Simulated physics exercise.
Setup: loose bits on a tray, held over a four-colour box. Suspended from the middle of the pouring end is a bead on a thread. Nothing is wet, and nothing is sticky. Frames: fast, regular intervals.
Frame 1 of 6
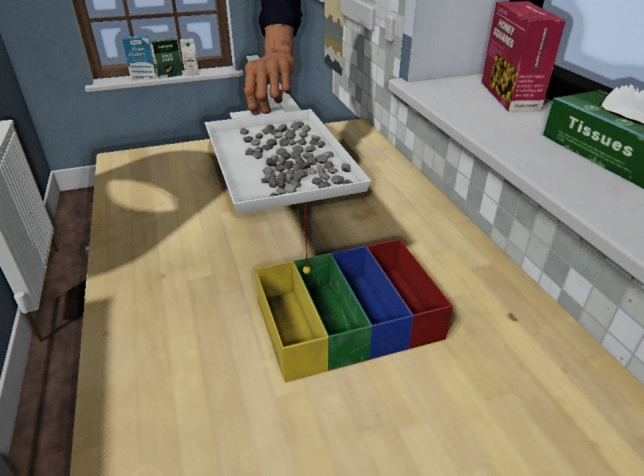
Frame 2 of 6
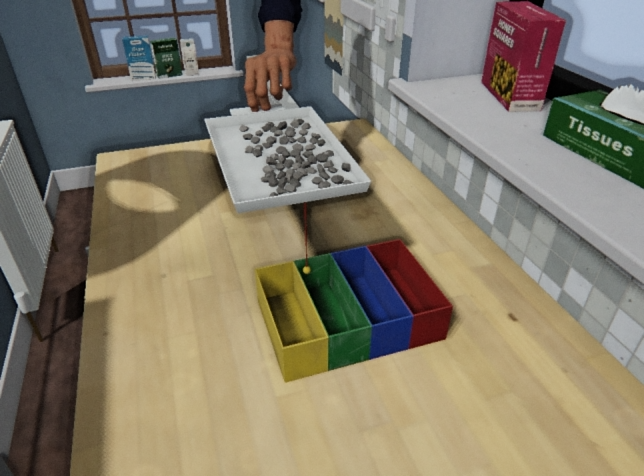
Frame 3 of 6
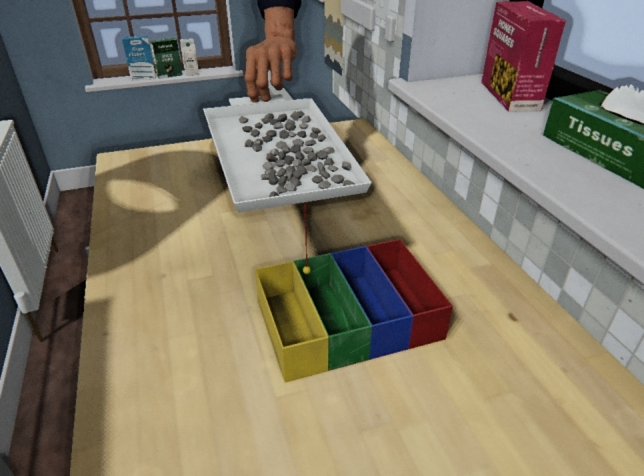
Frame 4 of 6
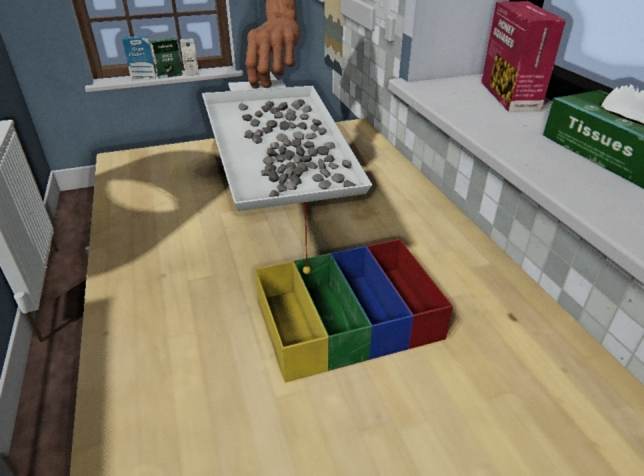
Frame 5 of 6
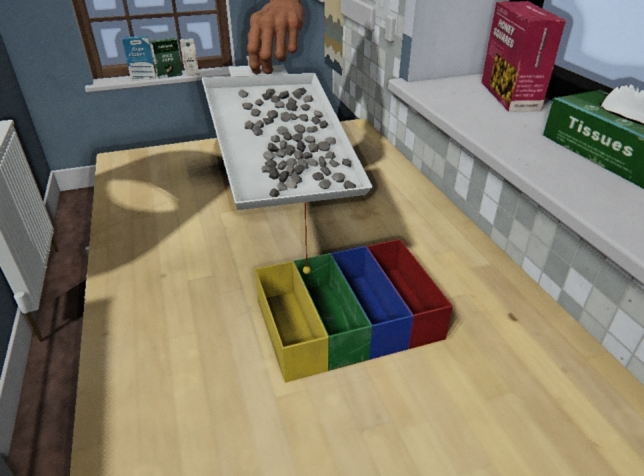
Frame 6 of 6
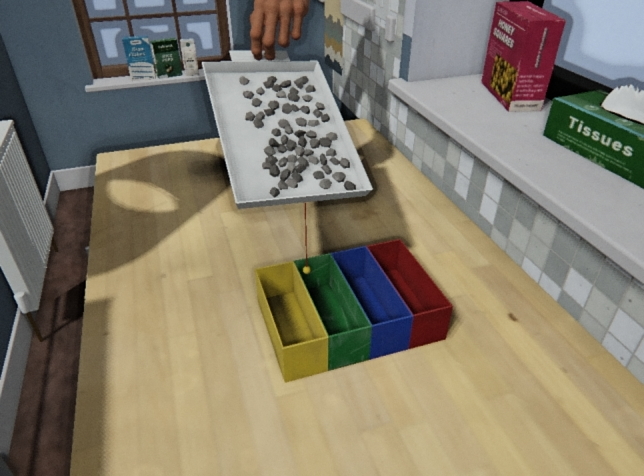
A white tray of small grey bits is held by a hand at its far edge above a pale wooden table, seen from above in a blue-walled room. Below sits a box with yellow, green, blue and red cells from left to right, with a window behind and pink and green boxes on a ledge at right. The hand gradually raises the tray's far end, while the view stays still.
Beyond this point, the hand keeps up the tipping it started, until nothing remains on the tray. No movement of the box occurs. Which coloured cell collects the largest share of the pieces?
Blue.
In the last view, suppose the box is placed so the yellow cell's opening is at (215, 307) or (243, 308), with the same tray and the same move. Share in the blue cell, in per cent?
First 20 per cent, second 30 per cent.
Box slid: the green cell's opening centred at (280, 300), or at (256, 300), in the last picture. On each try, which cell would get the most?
First the red cell, then red.
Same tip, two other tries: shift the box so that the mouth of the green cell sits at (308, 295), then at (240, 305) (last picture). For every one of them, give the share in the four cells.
First about 100, then 40 per cent.
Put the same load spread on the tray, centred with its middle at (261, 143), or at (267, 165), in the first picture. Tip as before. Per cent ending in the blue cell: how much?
First try 50 %, second try 30 %.
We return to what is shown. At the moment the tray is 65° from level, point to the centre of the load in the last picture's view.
I'd put the middle of the pieces at roughly (329, 169).
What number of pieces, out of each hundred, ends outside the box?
Roughly 0 percent.
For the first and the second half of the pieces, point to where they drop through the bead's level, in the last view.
Near (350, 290) to start, and near (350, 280) afterwards.
Just after the last frame, tray tipped steeply; almost all on the tray; just a few falling or outside the box.
A moment on, tray tipped past a quarter turn; roughly a quarter on the tray; roughly a quarter in the blue cell; roughly a quarter in the green cell; about a tenth in the yellow cell; about a tenth in the red cell; about a tenth falling or outside the box.
Further on, tray tipped past a quarter turn; roughly half in the blue cell; roughly a third in the green cell; about a tenth in the yellow cell; about a tenth in the red cell.
When it is over, tray tipped past a quarter turn; roughly half in the blue cell; roughly a third in the green cell; about a tenth in the yellow cell; about a tenth in the red cell.
